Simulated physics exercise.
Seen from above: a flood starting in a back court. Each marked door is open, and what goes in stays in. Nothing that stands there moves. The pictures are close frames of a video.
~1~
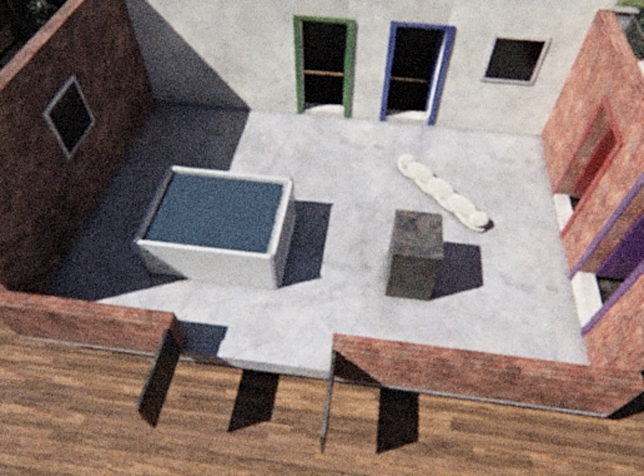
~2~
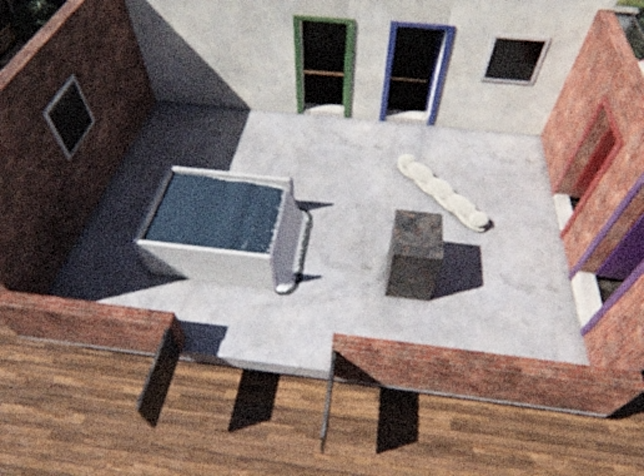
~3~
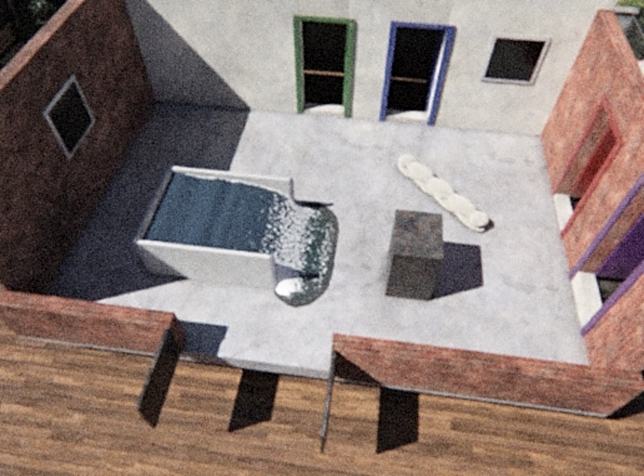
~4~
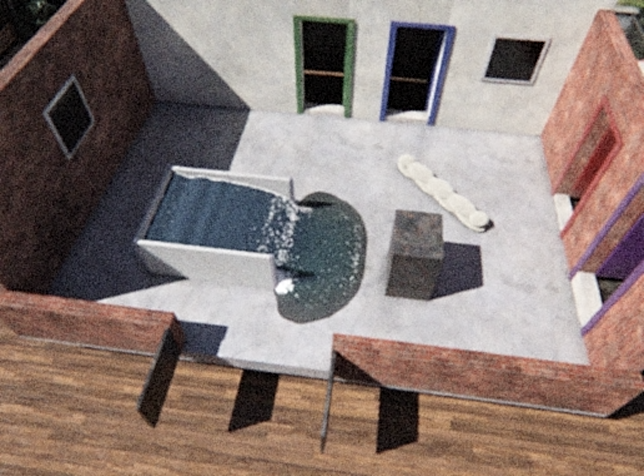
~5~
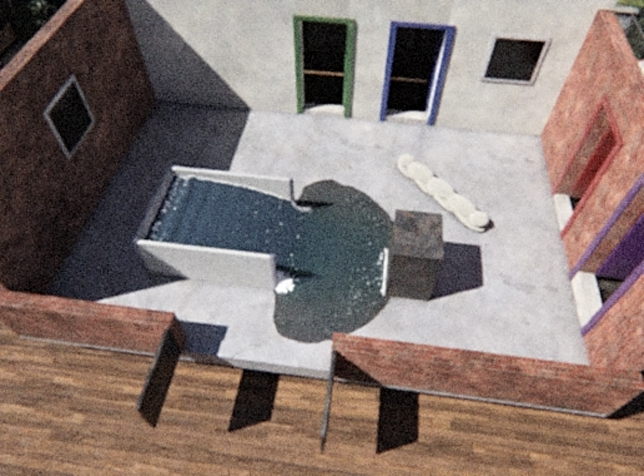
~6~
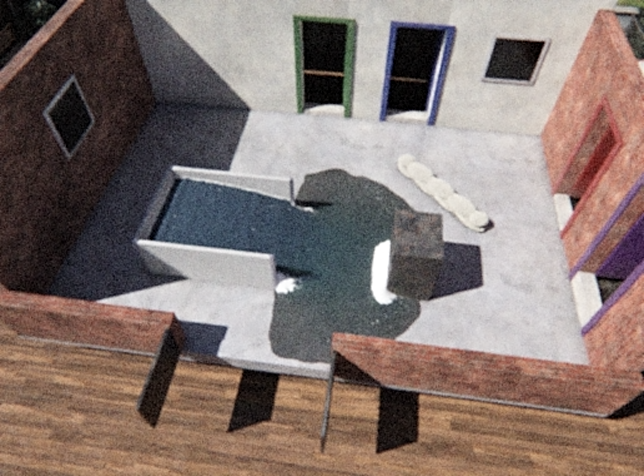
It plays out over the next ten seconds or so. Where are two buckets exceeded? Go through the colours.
One by one: The purple door admits no more than that; the red door admits no more than that; the blue door admits no more than that; the green door admits no more than that.
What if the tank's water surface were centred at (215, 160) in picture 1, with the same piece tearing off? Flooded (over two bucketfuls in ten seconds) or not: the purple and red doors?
One by one: The purple one takes less; the red one goes over.
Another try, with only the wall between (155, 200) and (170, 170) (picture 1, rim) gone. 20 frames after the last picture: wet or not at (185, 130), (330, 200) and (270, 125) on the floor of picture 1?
In that order: Covered, clear, flooded.
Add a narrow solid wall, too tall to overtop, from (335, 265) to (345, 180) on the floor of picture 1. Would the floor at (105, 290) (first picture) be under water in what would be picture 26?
At that place: Free of water.
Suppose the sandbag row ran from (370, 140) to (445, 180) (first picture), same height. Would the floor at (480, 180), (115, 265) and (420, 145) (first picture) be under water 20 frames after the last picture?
One after the other: Under water, no water, free of water.
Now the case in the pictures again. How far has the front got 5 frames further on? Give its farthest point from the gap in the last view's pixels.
At about (559, 238).
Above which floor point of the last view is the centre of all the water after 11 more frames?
Close to (353, 257).
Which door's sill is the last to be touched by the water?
I say the green one.
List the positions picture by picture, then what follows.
In the first frame, still water in the open tank at (218, 212).
In the second frame, the front is at (280, 292), out from the gap at (282, 237).
In the third frame, the front is at (304, 301), out from the gap at (283, 239).
In the fourth frame, water pours out at (283, 240) and has run to (330, 311).
In the fifth frame, the front is at a hidden place, out from the gap at (283, 241).
In the sixth frame, the front is at a hidden place, out from the gap at (283, 241).
A moment on, water covers 25 % of the floor; the purple door not reached, the red door not reached, the blue door not reached, the green door not reached.
Next, water covers 40 % of the floor; the purple door wet at the sill, nothing in, the red door wet at the sill, nothing in, the blue door wet at the sill, nothing in, the green door not reached.
Then, water covers 50 % of the floor; the purple door under two buckets in, the red door wet at the sill, nothing in, the blue door wet at the sill, nothing in, the green door wet at the sill, nothing in.
Later, water covers 75 % of the floor; the purple door under two buckets in, the red door wet at the sill, nothing in, the blue door wet at the sill, nothing in, the green door under two buckets in.
In the end, water covers 95 % of the floor; the purple door under two buckets in, the red door under two buckets in, the blue door wet at the sill, nothing in, the green door under two buckets in.
